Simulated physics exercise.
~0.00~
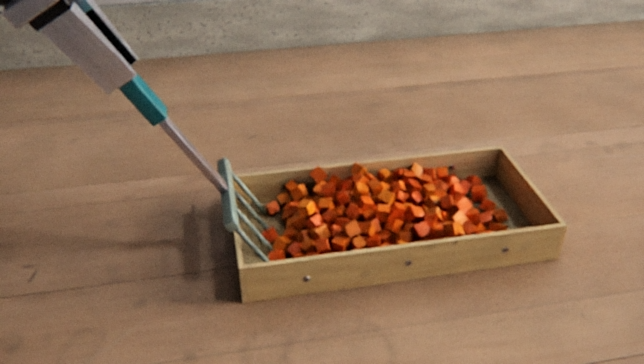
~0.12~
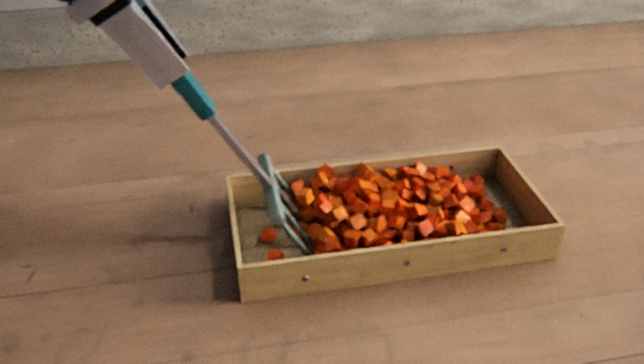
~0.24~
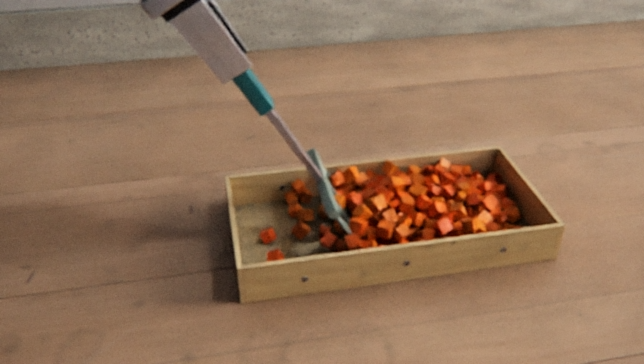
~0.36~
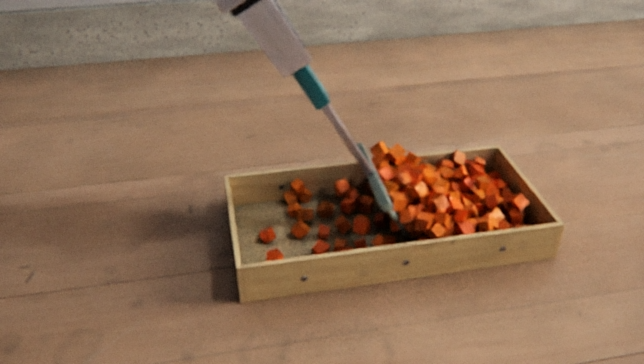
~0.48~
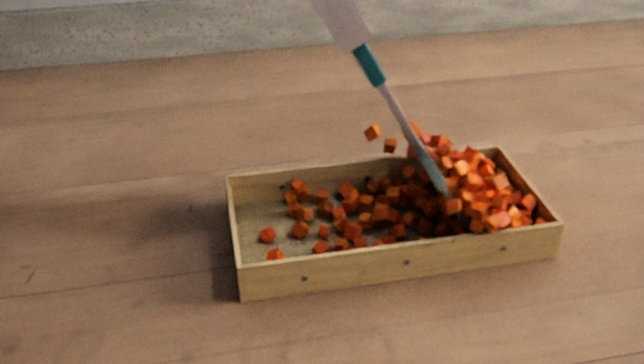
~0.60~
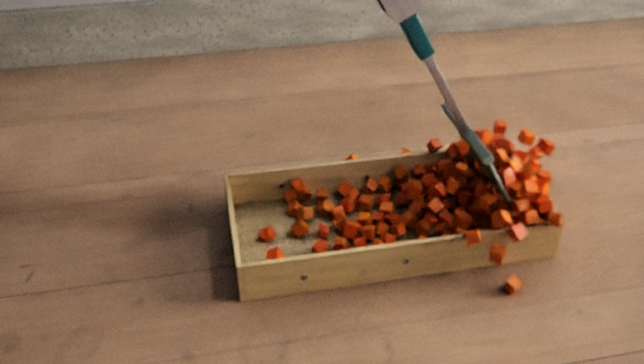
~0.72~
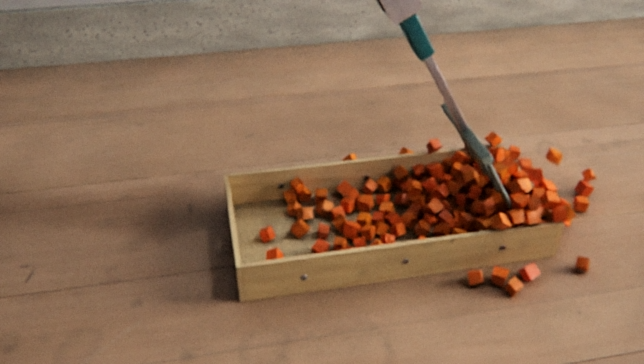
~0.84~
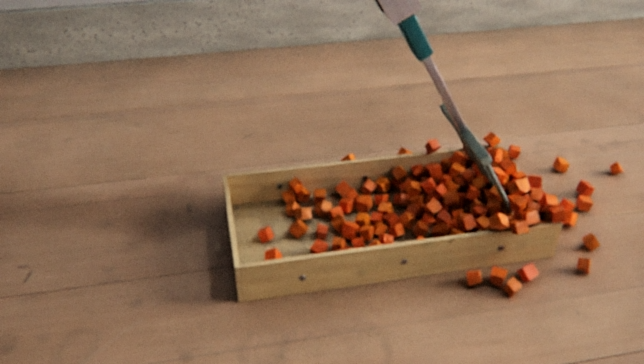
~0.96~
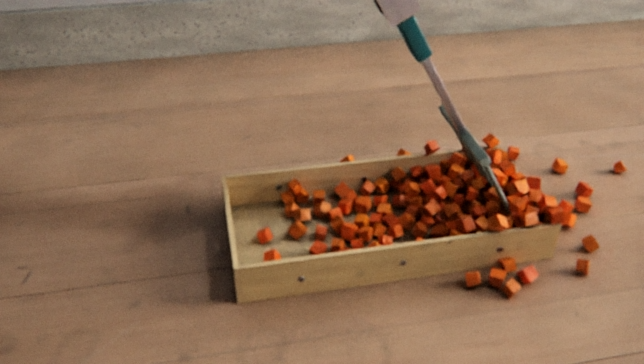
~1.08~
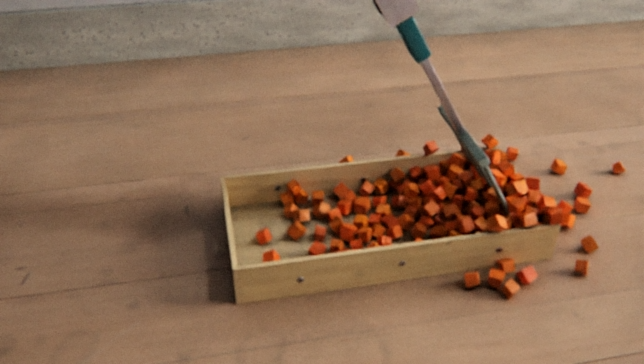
In a wooden tray, a robot's rake pushes orange cubes right, spilling some outside.
